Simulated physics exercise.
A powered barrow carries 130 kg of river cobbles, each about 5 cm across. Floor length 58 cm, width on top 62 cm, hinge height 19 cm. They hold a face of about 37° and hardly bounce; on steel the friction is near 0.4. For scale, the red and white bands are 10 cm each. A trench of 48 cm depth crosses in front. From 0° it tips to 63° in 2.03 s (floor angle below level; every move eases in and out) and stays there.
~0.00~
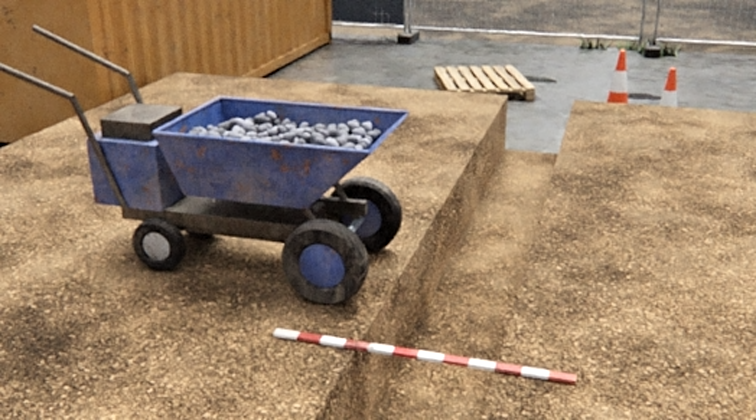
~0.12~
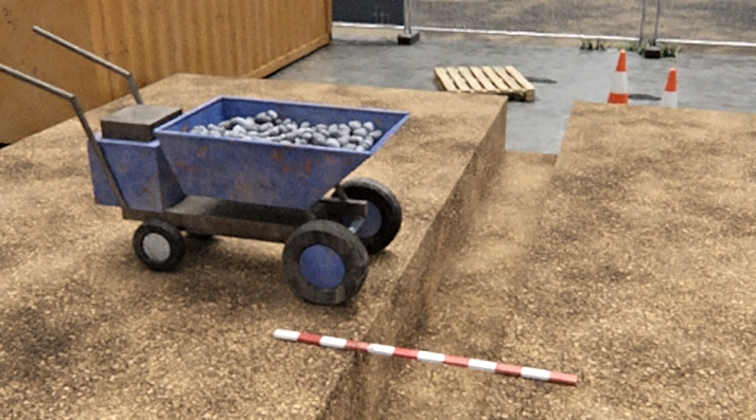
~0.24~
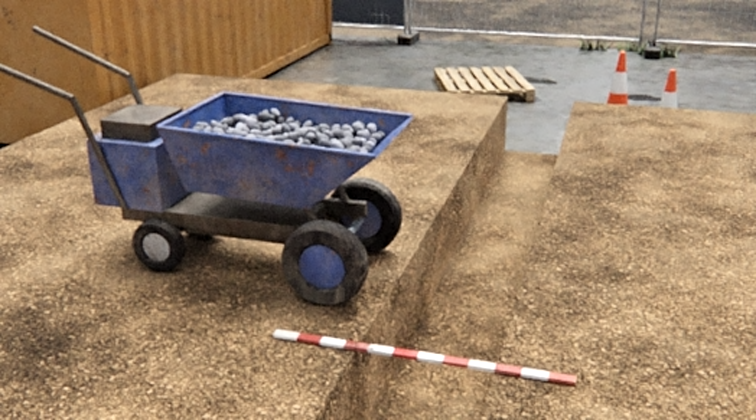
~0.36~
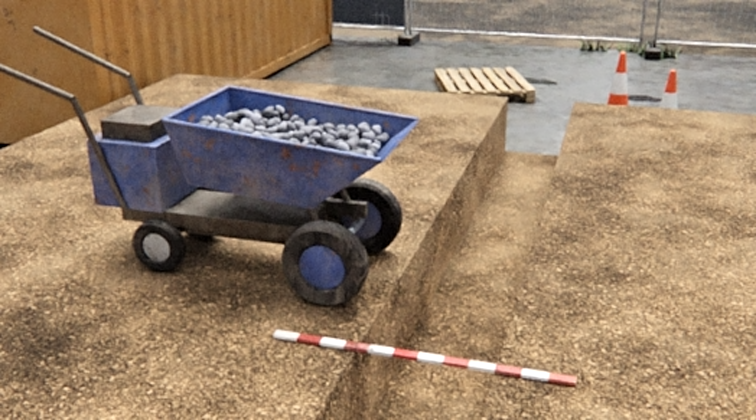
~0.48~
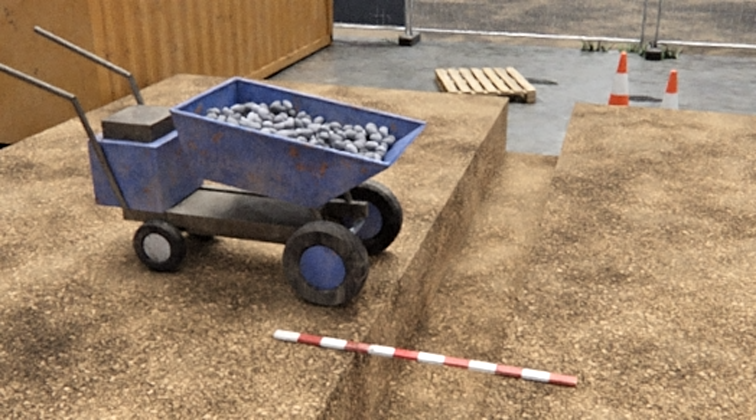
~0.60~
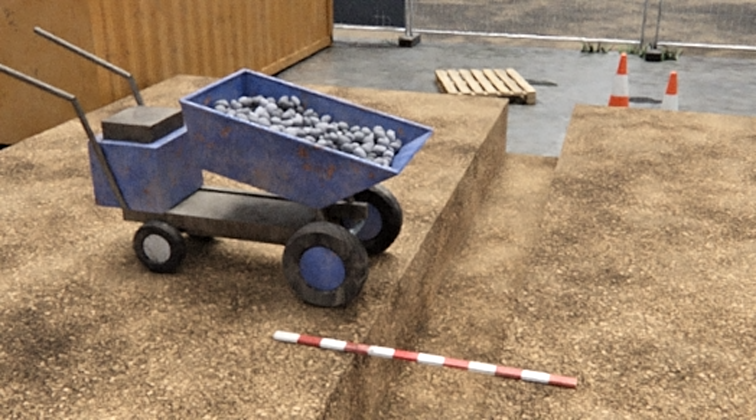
A blue barrow's tray of grey cobbles slowly tilts down to the right beside a trench.
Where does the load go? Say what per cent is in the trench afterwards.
Roughly 69 per cent ends in the trench.
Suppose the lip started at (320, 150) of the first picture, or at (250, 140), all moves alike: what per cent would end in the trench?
First some 100, then 85 per cent.
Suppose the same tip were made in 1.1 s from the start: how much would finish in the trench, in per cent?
Then about 60 per cent.
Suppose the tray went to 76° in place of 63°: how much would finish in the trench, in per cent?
In that case some 75 per cent.
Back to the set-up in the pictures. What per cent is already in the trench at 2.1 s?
About 30 per cent by then.
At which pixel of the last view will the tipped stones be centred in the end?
Near (493, 372).
After 1.5 s the floor is at 53°; 100 % in the tray; the foremost stones are at (456, 224).
After 2.1 s the floor is at 63°; 53 % in the tray, 32 % in the trench, 15 % past the trench; the foremost stones are at (585, 301).
After 2.5 s the floor is at 63°; 23 % in the tray, 46 % in the trench, 31 % past the trench; the foremost stones are at (660, 306).
After 4.4 s the floor is at 63°; 0 % in the tray, 69 % in the trench, 31 % past the trench; the foremost stones are at (693, 298).
